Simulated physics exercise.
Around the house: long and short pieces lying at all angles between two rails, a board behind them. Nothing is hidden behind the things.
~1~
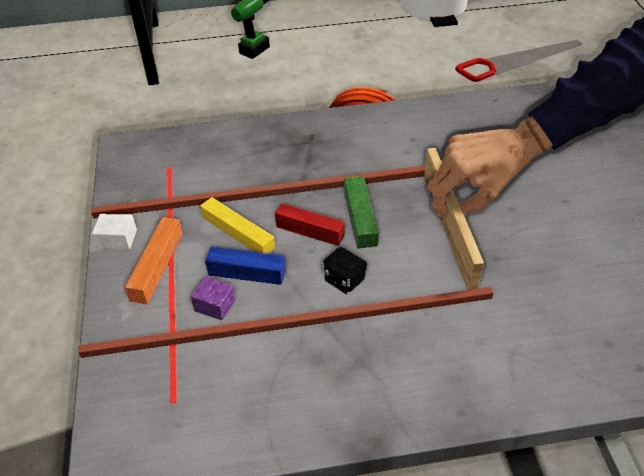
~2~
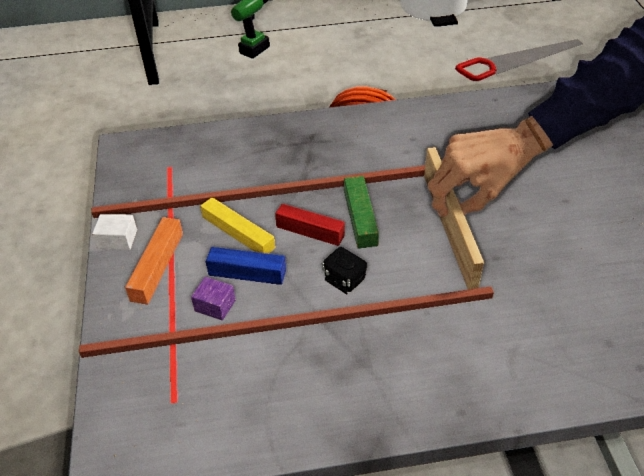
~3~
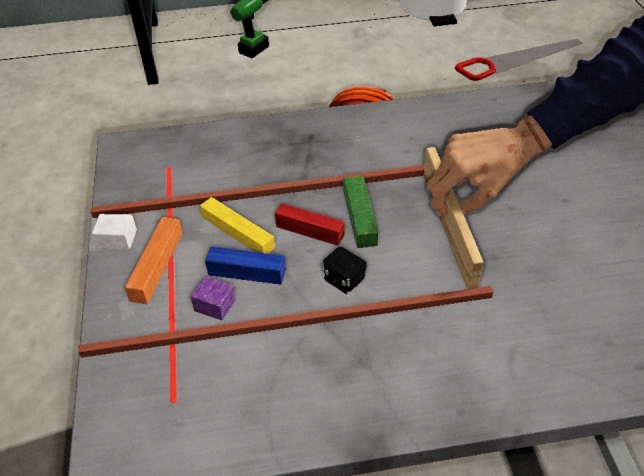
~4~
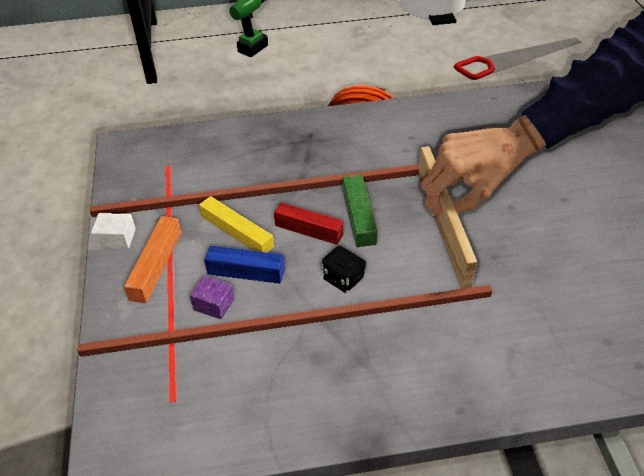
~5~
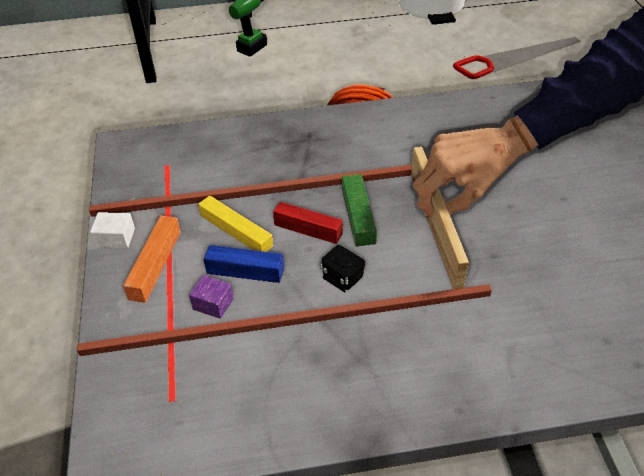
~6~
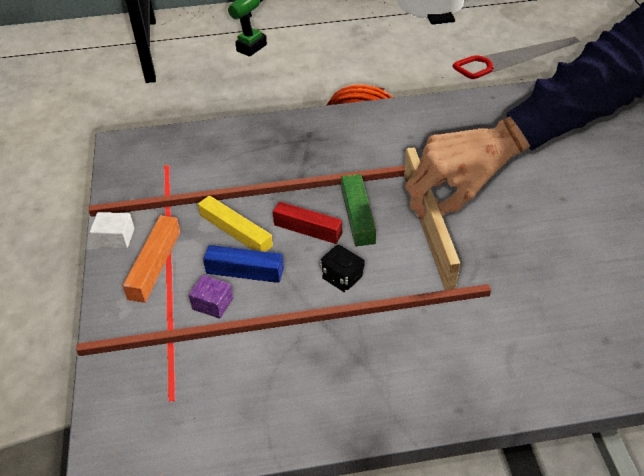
On a grey tabletop, coloured blocks and bars lie at various angles between two reddish-brown rails, with a red line crossing near the left end. A hand at the right first holds a wooden board upright and nearly still, then slides it slightly left, while the pieces stay put.
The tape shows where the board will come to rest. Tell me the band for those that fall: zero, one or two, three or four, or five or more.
The number that fall off is one or two.
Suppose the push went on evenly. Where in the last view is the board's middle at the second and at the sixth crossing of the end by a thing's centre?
At (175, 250) for the second, at (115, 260) for the sixth.
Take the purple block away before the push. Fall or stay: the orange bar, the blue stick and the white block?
The orange bar goes over, the blue stick is kept, the white block falls.
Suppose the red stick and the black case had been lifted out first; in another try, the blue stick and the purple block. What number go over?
First 0, then 1.
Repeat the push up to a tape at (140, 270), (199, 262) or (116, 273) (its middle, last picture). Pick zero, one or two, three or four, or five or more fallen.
One after another: Three or four; zero; five or over.
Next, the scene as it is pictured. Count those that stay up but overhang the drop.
Overhanging: 1.
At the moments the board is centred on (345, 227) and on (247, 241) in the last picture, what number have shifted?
3 and 7.
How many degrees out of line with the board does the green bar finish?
Roughly 0° out of line.
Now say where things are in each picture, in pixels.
White block (115, 232); orange bar (155, 259); purple block (213, 298); board (451, 216); tape (171, 268), in the first frame.
Orange bar (155, 259); red stick (310, 225), in the second frame.
Purple block (213, 298); yellow bar (237, 226), in the third frame.
White block (114, 231); blue stick (245, 264), in the fourth frame.
Orange bar (153, 257); green bar (359, 209), in the fifth frame.
White block (112, 230); orange bar (153, 257); purple block (211, 297); board (429, 216); tape (169, 266), in the sixth frame.
Soon after, none off yet; white block at rest near (112, 230); orange bar at rest near (153, 257); purple block at rest near (211, 297).
Then, none off yet; white block moving near (106, 228); orange bar moved a little near (112, 254); purple block moved about its own width near (167, 310).
At rest, the number that fall off is one or two; fallen, orange bar and white block.
